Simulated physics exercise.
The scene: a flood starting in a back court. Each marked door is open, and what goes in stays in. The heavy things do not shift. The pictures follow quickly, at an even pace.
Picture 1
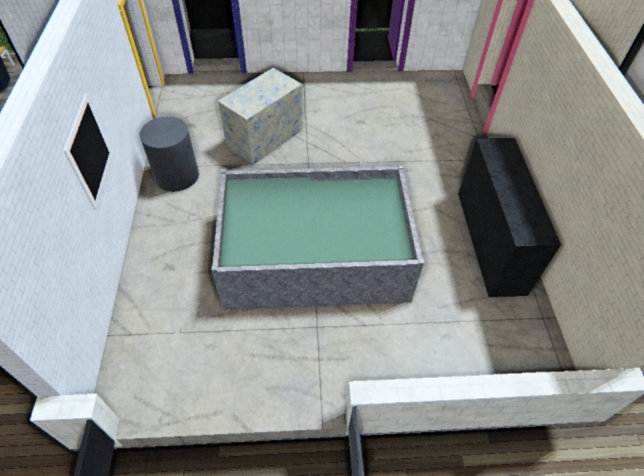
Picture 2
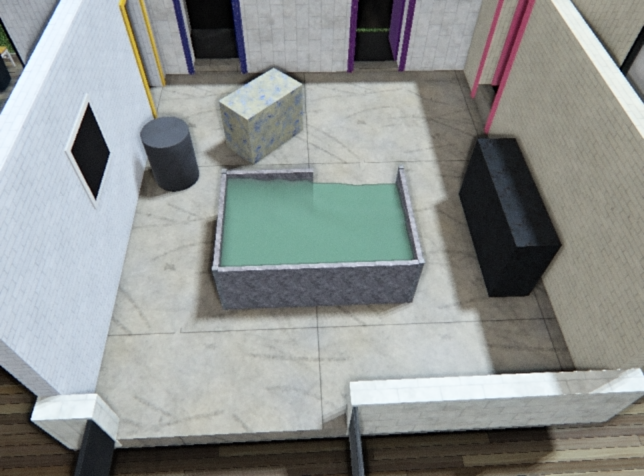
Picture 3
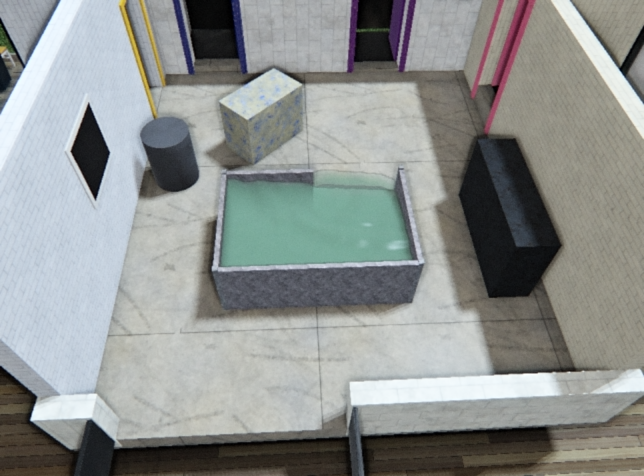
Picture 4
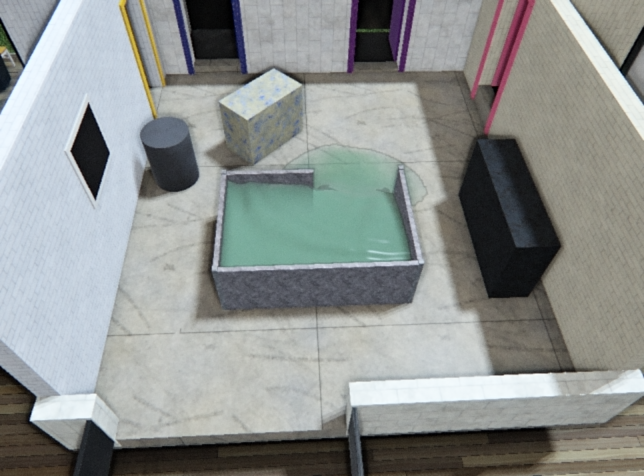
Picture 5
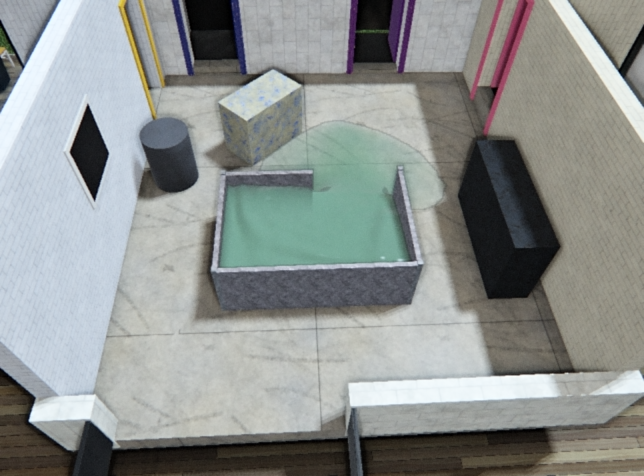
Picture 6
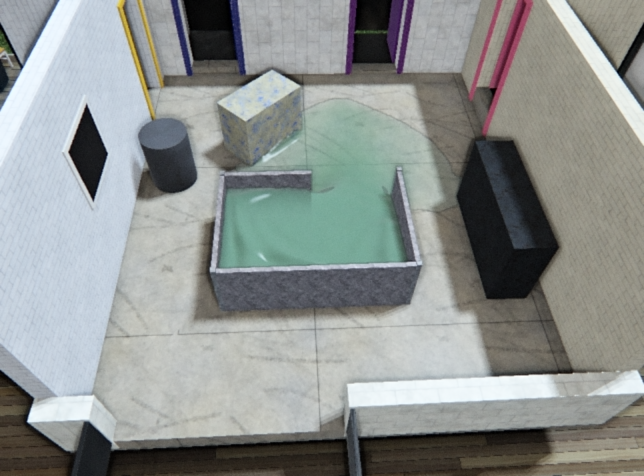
A grey tank of green water opens at its far side and water spreads across the floor.
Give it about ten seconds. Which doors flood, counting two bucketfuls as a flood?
The purple door takes more than that; the blue door stays under that; the pink door stays under that; the yellow door takes more than that.
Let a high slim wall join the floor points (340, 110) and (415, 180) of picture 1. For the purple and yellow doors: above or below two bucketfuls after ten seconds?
My reading: Purple door lets less in, yellow door takes more.
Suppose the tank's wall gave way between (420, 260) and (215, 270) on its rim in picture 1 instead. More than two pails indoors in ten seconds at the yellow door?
Yellow holds.
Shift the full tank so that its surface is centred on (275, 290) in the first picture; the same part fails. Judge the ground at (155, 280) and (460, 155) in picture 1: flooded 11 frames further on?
One after the other: Free of water, awash.
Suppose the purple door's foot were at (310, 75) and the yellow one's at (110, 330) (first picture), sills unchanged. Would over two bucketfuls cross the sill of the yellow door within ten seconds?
My reading: Yellow lets less in.
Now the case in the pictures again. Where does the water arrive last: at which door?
Last comes the door marked yellow.
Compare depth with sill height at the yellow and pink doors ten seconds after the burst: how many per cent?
In turn 270 and 30 per cent.
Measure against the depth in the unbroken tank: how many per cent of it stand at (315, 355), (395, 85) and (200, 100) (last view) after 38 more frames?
In that order: 0, 12 and 6 per cent.
A moment on, water covers 35 % of the floor; the purple door over two buckets in, the blue door not reached, the pink door wet at the sill, nothing in, the yellow door not reached.
Next, water covers 45 % of the floor; the purple door far over two buckets in, the blue door wet at the sill, nothing in, the pink door wet at the sill, nothing in, the yellow door not reached.
Then, water covers 55 % of the floor; the purple door far over two buckets in, the blue door wet at the sill, nothing in, the pink door wet at the sill, nothing in, the yellow door over two buckets in.
Later, water covers 75 % of the floor; the purple door far over two buckets in, the blue door wet at the sill, nothing in, the pink door wet at the sill, nothing in, the yellow door far over two buckets in.
In the end, water covers 95 % of the floor; the purple door far over two buckets in, the blue door wet at the sill, nothing in, the pink door wet at the sill, nothing in, the yellow door far over two buckets in.
